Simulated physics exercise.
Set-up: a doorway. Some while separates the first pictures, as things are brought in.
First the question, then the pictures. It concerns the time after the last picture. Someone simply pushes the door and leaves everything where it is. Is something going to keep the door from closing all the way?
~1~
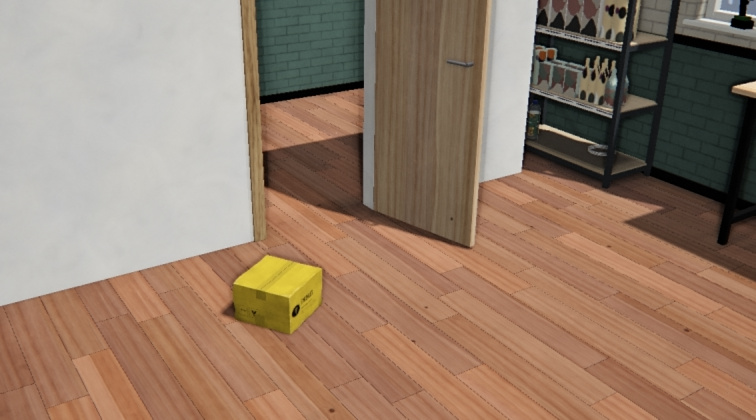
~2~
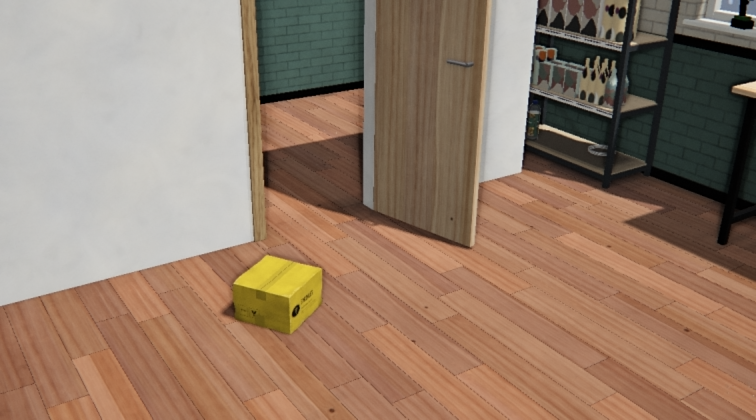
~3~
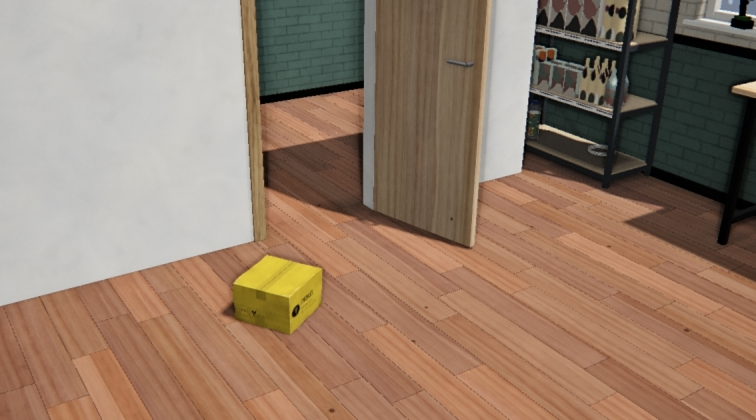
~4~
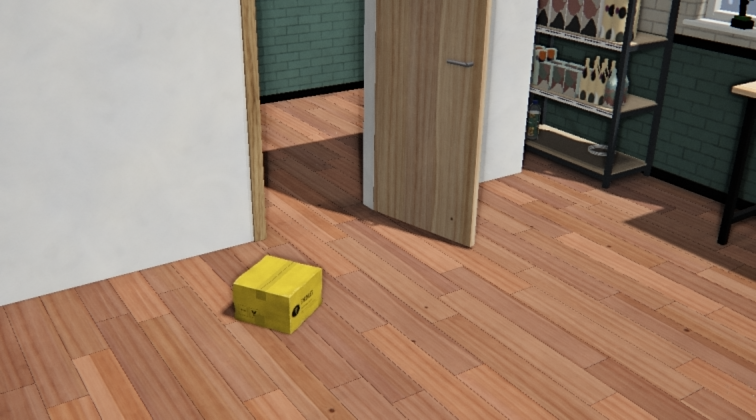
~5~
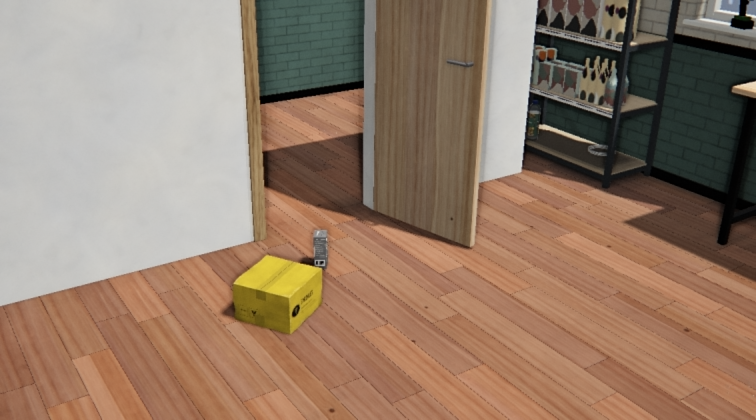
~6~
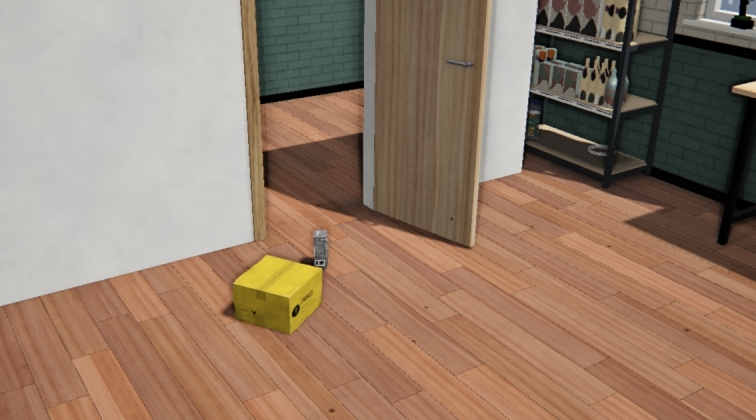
No, it closes fully.
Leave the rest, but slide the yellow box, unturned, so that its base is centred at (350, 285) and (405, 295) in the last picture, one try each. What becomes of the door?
Try one: Swings all the way; try two: Swings all the way.
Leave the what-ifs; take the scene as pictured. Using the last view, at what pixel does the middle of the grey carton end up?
End point in the final view: About (304, 249).
Then, 0.70 s on from there, door at 76°.
Then, 1.20 s on from there, door at 40°.
Then, 1.50 s on from there, door at 19°; grey carton shifted about its own width near (304, 249).
In the end, door at 0°; both unmoved. At the end, from the last picture's camera, grey carton near (304, 249).
